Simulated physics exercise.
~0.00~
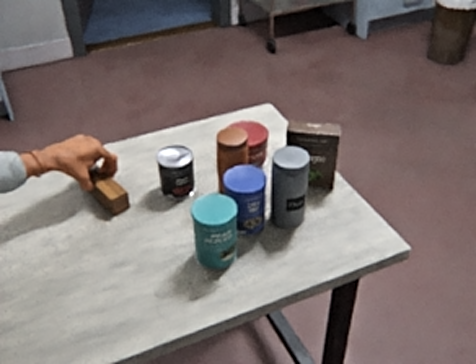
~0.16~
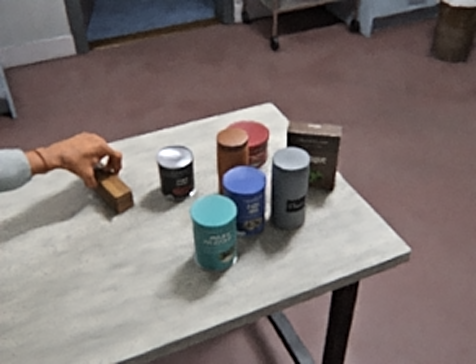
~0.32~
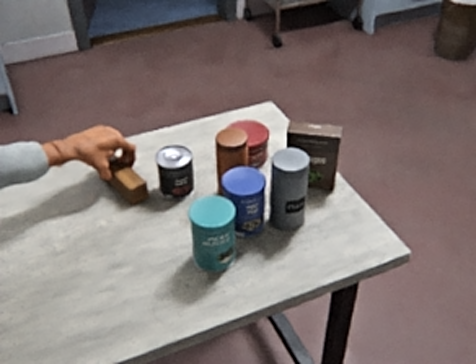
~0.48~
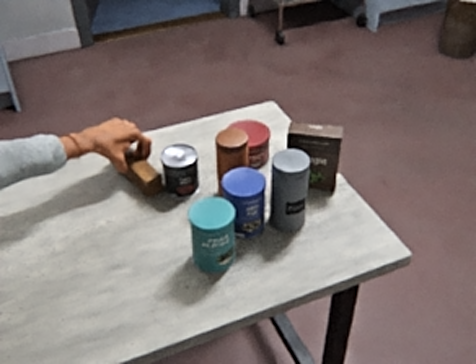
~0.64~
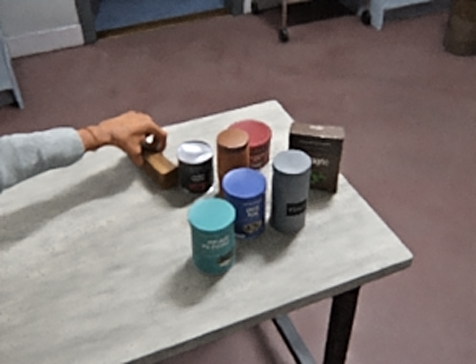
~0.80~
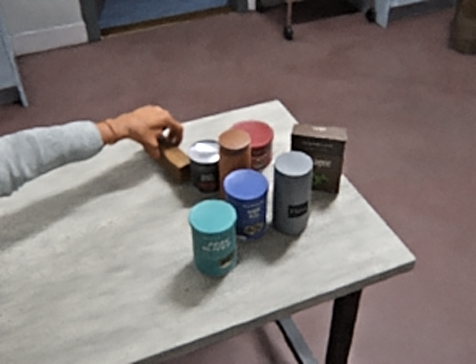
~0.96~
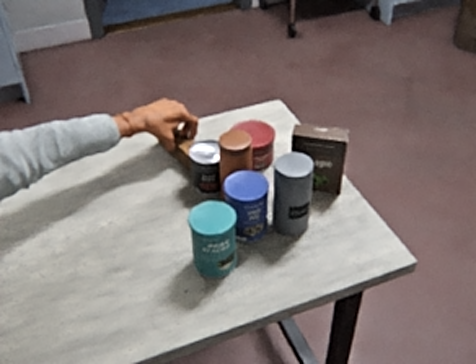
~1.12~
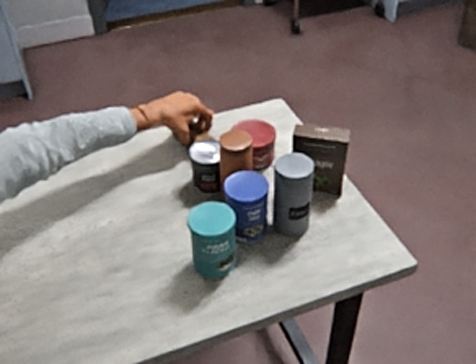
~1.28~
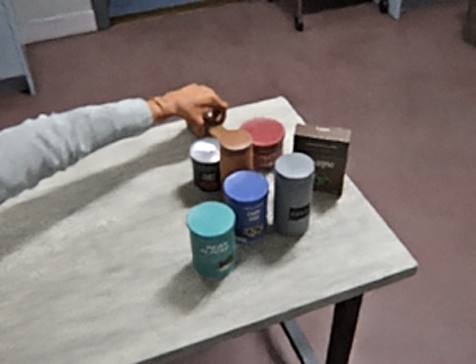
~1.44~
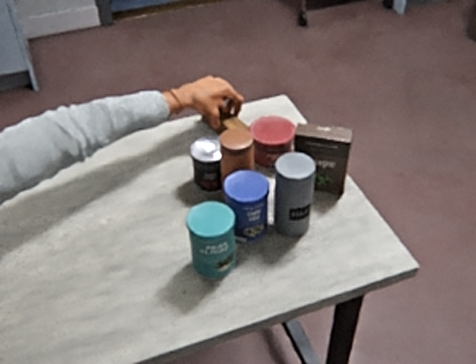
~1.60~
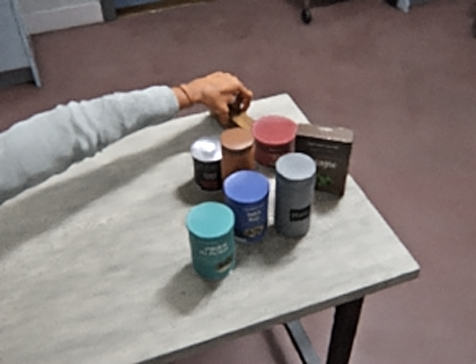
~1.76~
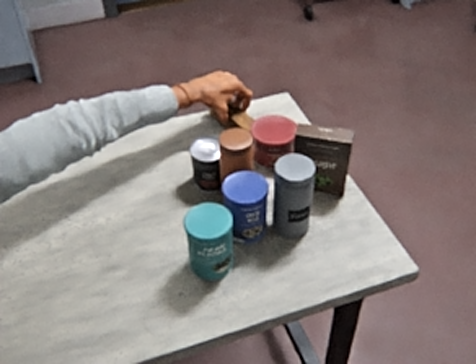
On a pale tabletop, a hand pushing a wooden block nudges the black tin right, then shifts the red tub slightly, all staying upright.
